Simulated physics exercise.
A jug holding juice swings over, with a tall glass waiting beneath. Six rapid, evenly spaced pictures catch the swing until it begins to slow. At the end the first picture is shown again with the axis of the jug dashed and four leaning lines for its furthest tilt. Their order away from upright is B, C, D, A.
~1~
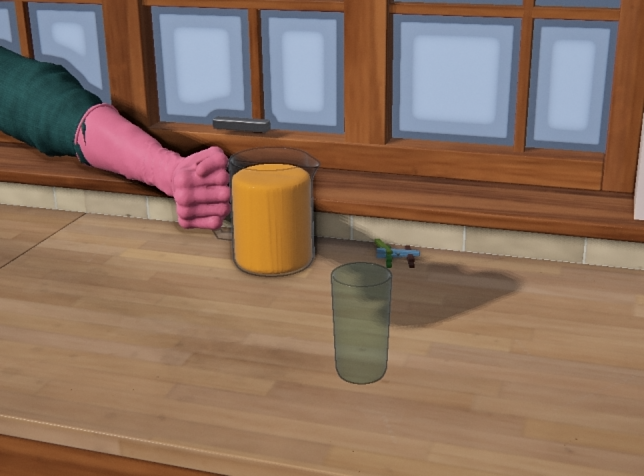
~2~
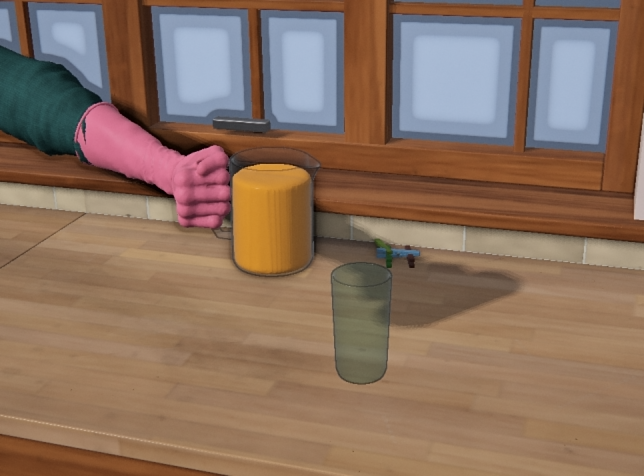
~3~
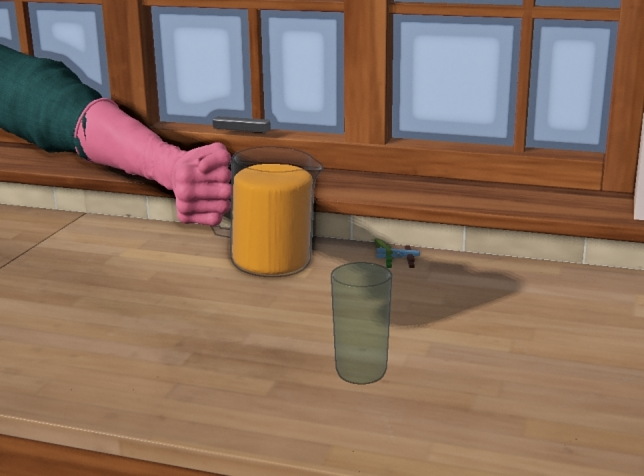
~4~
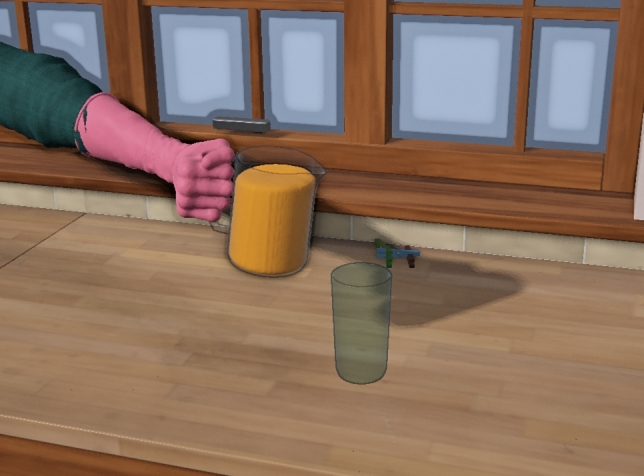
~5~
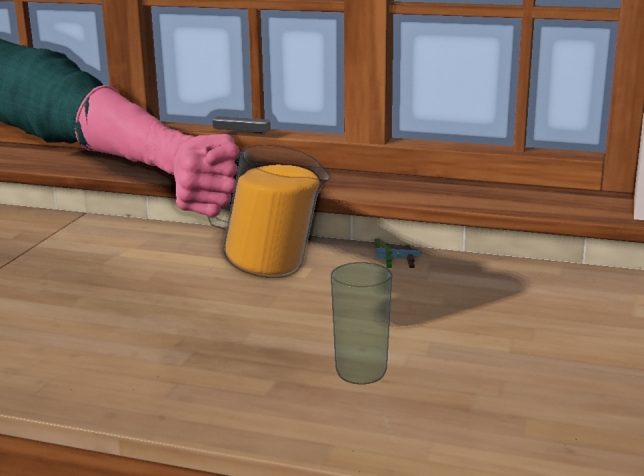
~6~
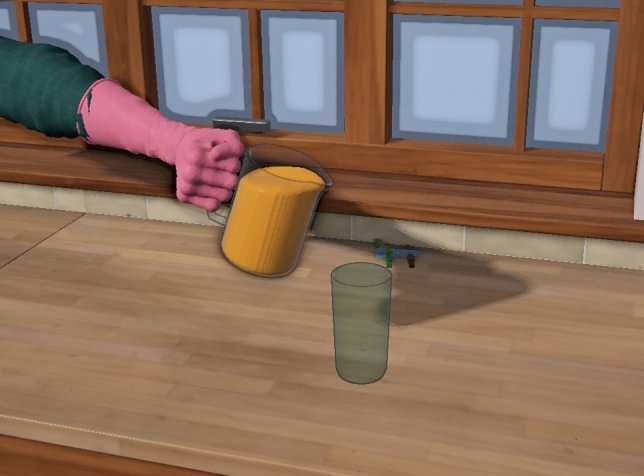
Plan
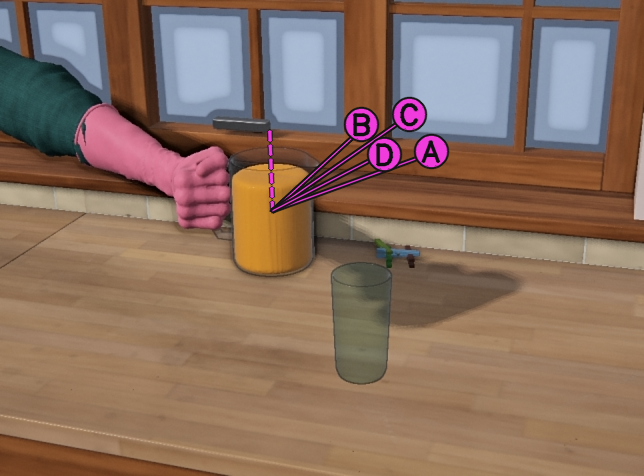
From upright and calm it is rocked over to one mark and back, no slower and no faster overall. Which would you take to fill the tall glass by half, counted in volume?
D works best here.
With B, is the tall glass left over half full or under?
Under.
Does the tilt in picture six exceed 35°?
No, it does not.
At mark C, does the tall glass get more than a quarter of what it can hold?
Yes.
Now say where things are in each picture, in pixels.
Upright, lip at (318, 165); rim of the tall glass round (361, 274); nothing has left yet.
Upright, lip at (319, 166); nothing has left yet.
Tipped about 4°, lip at (321, 168); nothing has left yet.
Tipped about 8°, lip at (324, 172); nothing has left yet.
Tipped about 13°, lip at (328, 178); nothing has left yet.
Tipped about 18°, lip at (332, 184); nothing has left yet.
On the marked copy, A at (415, 158); B at (351, 138); C at (396, 124); D at (367, 161).
For mark A, the tall glass ends with about 66 % of what it can hold.
For mark B, the tall glass ends with about 26 % of what it can hold.
For mark C, the tall glass ends with about 37 % of what it can hold.
For mark D, the tall glass ends with about 51 % of what it can hold.
